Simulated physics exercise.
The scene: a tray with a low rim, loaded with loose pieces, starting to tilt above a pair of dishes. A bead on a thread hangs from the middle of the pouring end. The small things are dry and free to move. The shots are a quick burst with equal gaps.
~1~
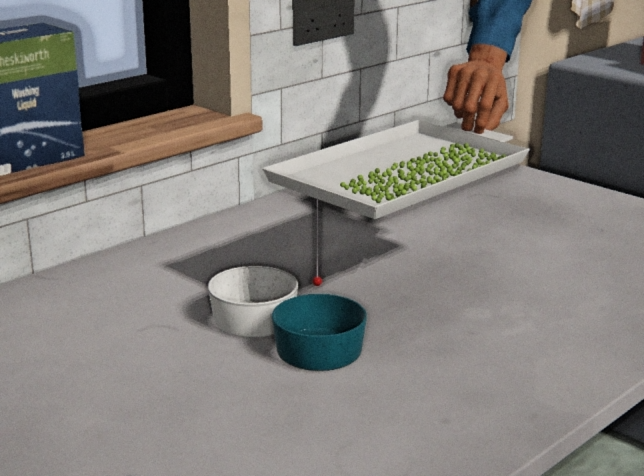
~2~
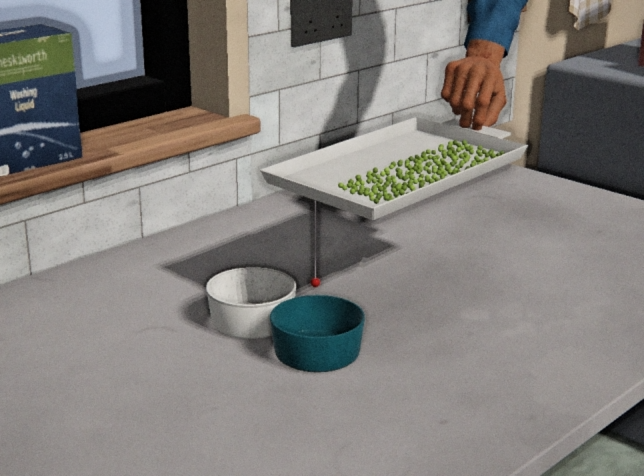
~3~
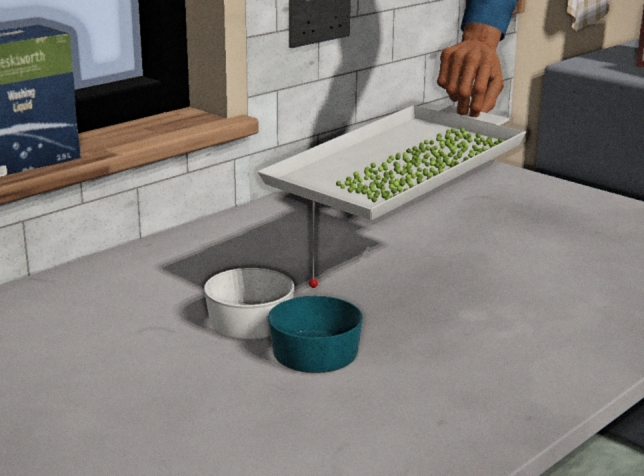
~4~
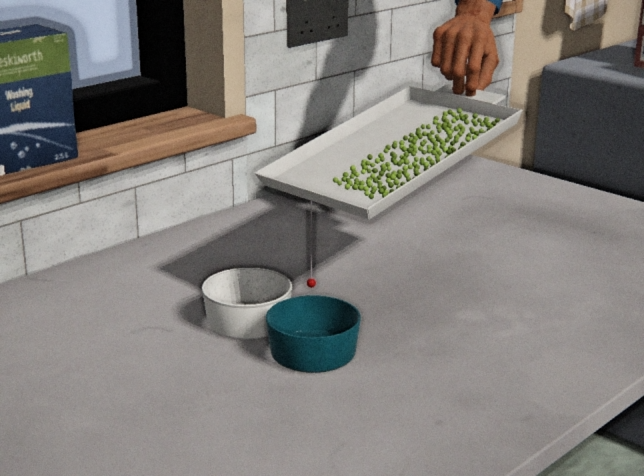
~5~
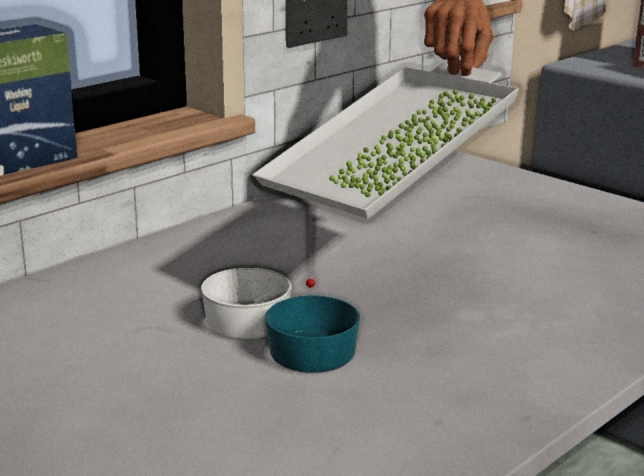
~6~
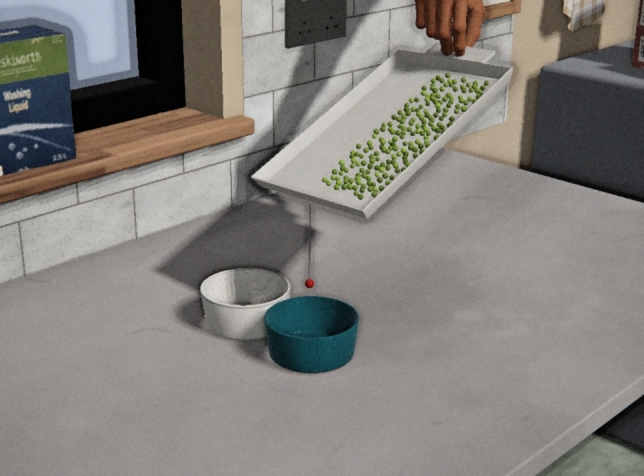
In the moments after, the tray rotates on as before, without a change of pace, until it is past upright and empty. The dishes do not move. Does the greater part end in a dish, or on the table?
The two hold over half of the load.
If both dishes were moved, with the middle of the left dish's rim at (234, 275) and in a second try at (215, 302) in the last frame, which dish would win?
In turn: The right one; right.
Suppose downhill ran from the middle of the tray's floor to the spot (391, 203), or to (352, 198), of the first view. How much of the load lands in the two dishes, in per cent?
First some 30, then 60 per cent.
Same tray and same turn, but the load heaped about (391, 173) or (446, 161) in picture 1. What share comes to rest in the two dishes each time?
The first gives 90 %, the second 70 %.
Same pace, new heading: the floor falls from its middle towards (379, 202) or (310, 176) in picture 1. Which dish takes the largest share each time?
One: The right dish. Two: The left-hand dish.
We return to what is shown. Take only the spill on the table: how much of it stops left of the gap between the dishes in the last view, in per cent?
About 90 per cent.
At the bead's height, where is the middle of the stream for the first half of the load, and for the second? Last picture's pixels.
Early half (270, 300), late half (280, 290).
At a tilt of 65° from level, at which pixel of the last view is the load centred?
Around (306, 203).
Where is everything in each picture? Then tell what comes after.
In the first picture, corners of the pouring end (269, 168) and (375, 204), level; middle of the load (422, 171), dried peas; left dish (220, 313); right dish (286, 345); bead on its thread (317, 281).
In the second picture, corners of the pouring end (267, 170) and (373, 205), level; middle of the load (420, 170).
In the third picture, corners of the pouring end (264, 171) and (371, 206), tipped barely, level across its low end; middle of the load (418, 162).
In the fourth picture, corners of the pouring end (261, 172) and (367, 205), tipped a little, level across its low end; middle of the load (415, 151).
In the fifth picture, corners of the pouring end (259, 173) and (365, 205), tipped clearly, level across its low end; middle of the load (411, 140).
In the sixth picture, corners of the pouring end (258, 175) and (363, 206), tipped clearly, level across its low end; middle of the load (404, 133), almost all on the move; left dish (213, 315); right dish (278, 347).
Just after the last frame, tray tipped steeply; roughly two thirds on the tray; roughly a third in the air.
A moment on, tray tipped past a quarter turn; just a few on the tray; roughly a third in the right dish; roughly a quarter in the left dish; roughly a quarter outside both; roughly a quarter in the air.
Further on, tray tipped past a quarter turn; roughly half in the right dish; roughly a third in the left dish; roughly a quarter outside both.
When it is over, tray tipped past a quarter turn; roughly half in the right dish; roughly a third in the left dish; roughly a quarter outside both.
